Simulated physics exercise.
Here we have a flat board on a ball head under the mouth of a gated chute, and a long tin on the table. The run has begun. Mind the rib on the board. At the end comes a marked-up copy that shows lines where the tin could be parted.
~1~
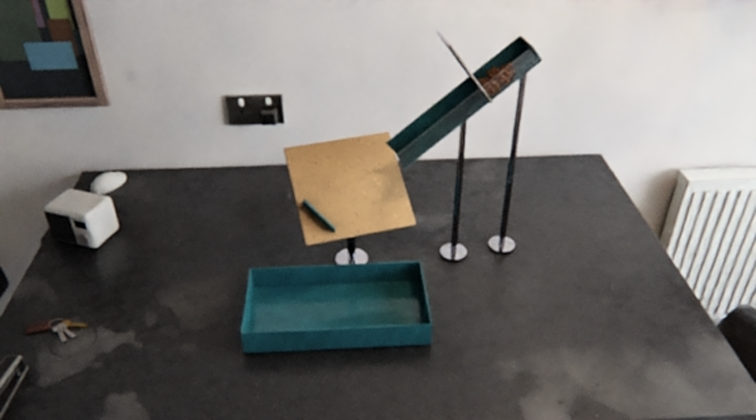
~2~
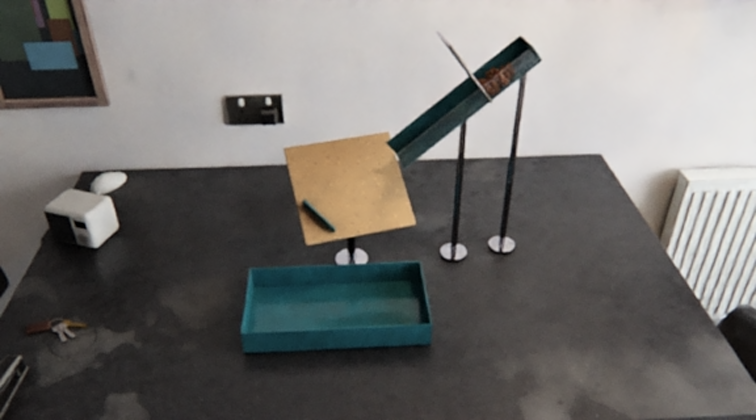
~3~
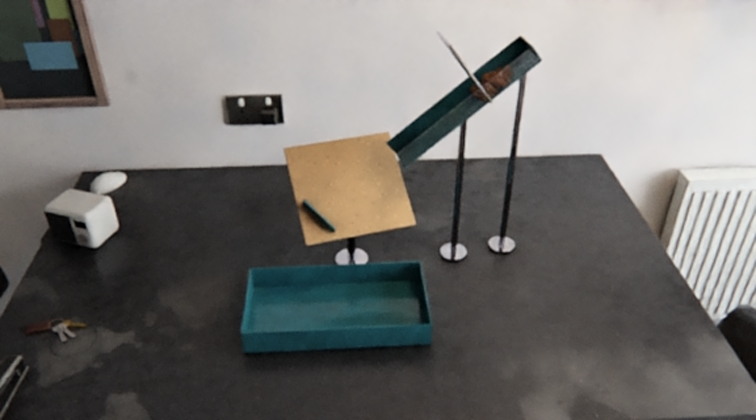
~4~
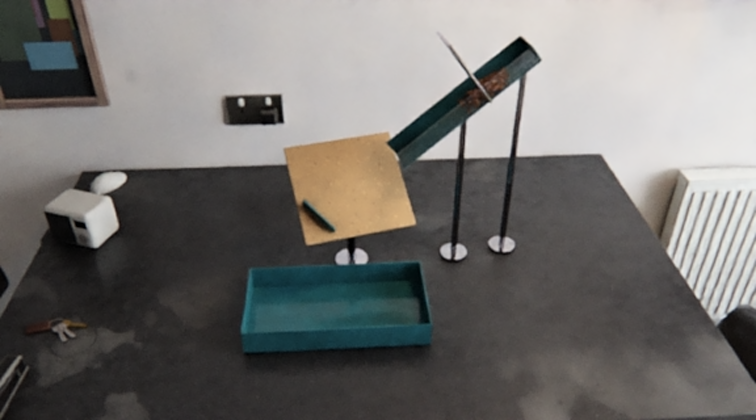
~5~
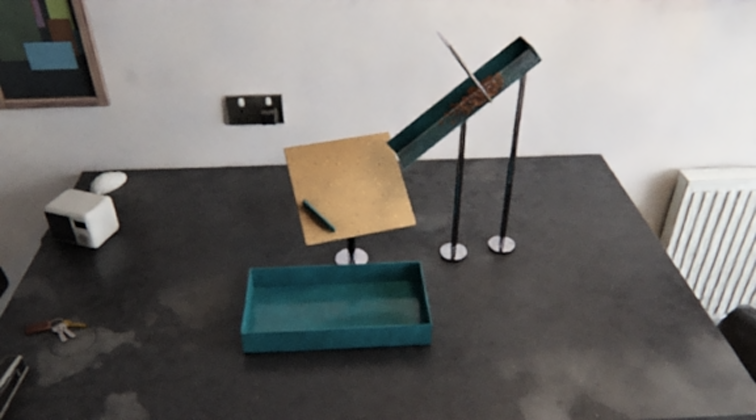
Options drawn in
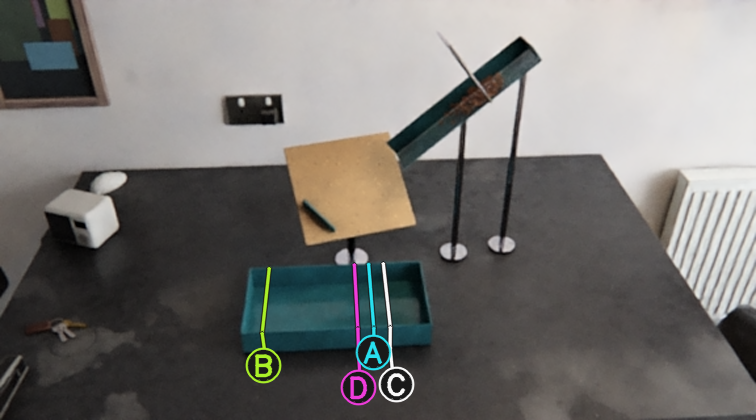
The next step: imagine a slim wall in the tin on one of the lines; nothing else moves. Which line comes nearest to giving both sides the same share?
D beats the others.
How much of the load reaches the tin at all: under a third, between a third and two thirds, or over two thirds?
Over two thirds.
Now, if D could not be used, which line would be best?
That would be A.
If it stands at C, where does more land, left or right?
More lands on the left.
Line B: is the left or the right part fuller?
Right.
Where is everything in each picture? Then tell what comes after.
The first picture shows load behind the gate (495, 80), bits of dog kibble; lip of the chute (400, 161), sloping fairly steeply.
The second picture shows middle of the board (350, 186), tilted fairly steeply; middle of its low edge (363, 234); of its high edge (337, 139).
The third picture shows front corners of the tin (241, 333) and (431, 324), empty; front of the load (475, 96).
The fourth picture shows middle of the load (487, 89); its front (460, 102), roughly a quarter of the way to the lip; rib from (304, 200) to (335, 229).
The fifth picture shows middle of the load (480, 95); its front (441, 122), roughly half of the way to the lip.
On the marked copy, line A crosses the front rim at (373, 327); line B crosses the front rim at (262, 332); line C crosses the front rim at (390, 326); line D crosses the front rim at (357, 328).
With A, of what is caught, the larger part on the left of the divider, roughly a quarter on the right.
With B, of what is caught, not one piece on the left of the divider, every piece on the right.
With C, of what is caught, almost all on the left of the divider, about a tenth on the right.
With D, of what is caught, roughly two thirds on the left of the divider, roughly a third on the right.
